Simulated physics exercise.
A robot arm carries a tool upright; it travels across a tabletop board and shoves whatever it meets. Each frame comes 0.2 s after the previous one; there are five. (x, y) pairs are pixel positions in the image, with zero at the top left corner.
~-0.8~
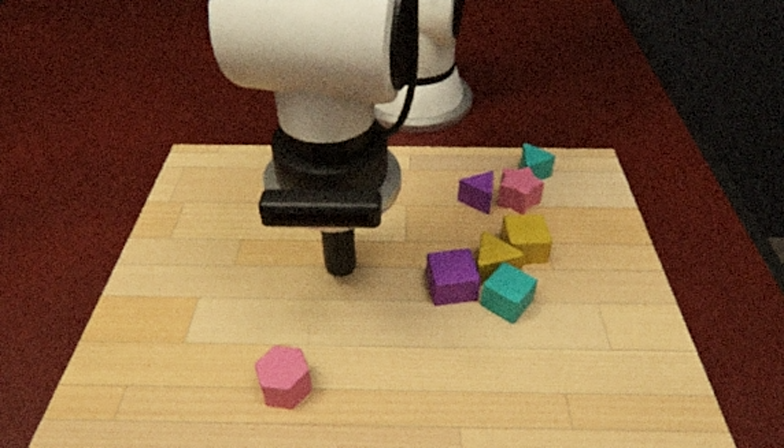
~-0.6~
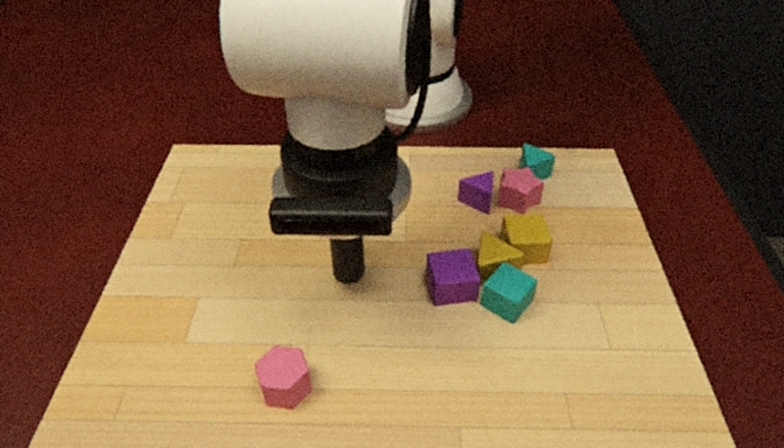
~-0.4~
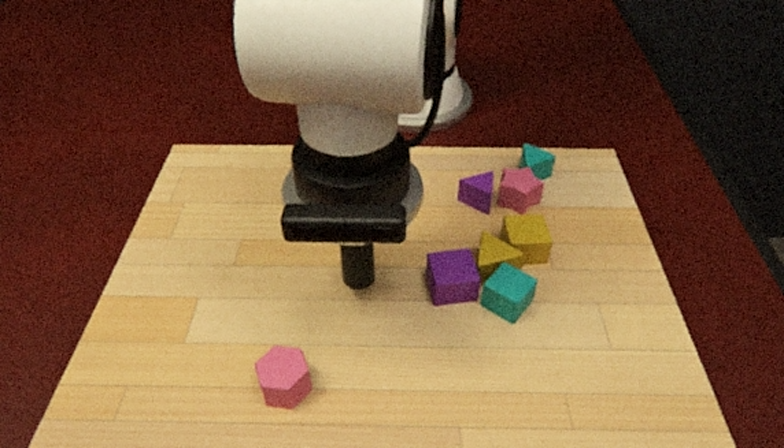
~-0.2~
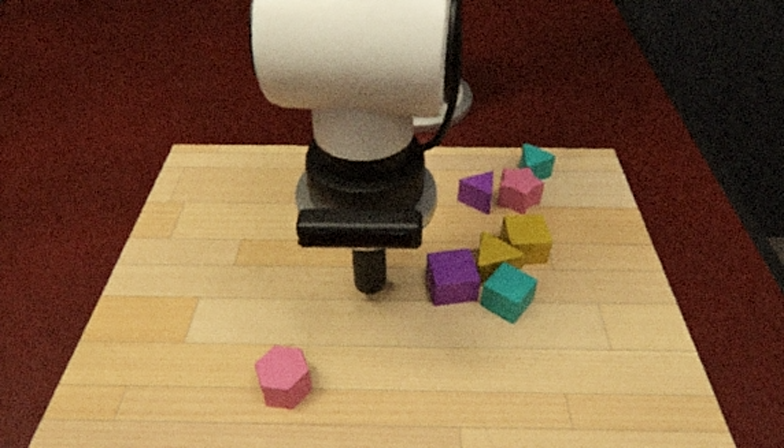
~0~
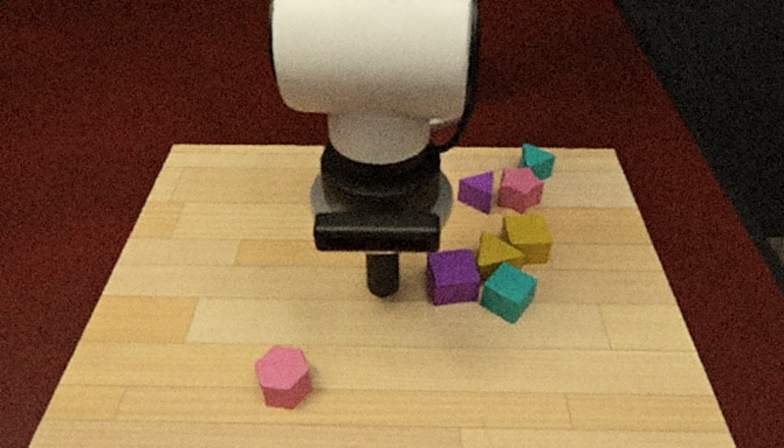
Robot arm sliding its black tool slightly right and nearer over a wooden board, beside a purple block and other motionless coloured blocks.
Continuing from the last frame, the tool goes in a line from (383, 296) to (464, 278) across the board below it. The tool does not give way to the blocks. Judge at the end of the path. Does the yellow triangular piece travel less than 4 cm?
I expect not.
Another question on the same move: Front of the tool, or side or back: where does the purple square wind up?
I'd say the purple square is still out in front of the tool at the end.
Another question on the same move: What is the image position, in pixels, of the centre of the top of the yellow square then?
Pixel (545, 223).
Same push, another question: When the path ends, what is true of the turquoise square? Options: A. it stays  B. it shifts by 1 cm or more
Choice B: It shifts by 1 cm or more.
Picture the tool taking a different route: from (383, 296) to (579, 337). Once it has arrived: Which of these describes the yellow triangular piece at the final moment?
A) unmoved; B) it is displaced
Correct choice: B.
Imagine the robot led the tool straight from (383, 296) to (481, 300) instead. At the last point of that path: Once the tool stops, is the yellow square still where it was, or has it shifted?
Well, the yellow square shifts from its place.
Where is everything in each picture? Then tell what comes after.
The first frame shows lower end of the tool (341, 266), tops of blocks, purple square (453, 266), yellow triangular piece (496, 249), turquoise square (511, 281), yellow square (528, 228).
The second frame shows tool (349, 272), blocks as before.
The third frame shows tool (359, 278), blocks as before.
The fourth frame shows tool (370, 282), blocks as before.
The fifth frame shows tool (383, 285), purple square (453, 266), yellow triangular piece (496, 249), turquoise square (511, 281), yellow square (528, 228).
What follows on the original path. Halfway along, tool (426, 276); purple square (466, 266); yellow triangular piece (502, 250); turquoise square (515, 283).
At the end, tool (466, 267); purple square (506, 261), turned 25° clockwise; yellow triangular piece (548, 252); turquoise square (547, 289); yellow square (545, 223), turned 50° anticlockwise.
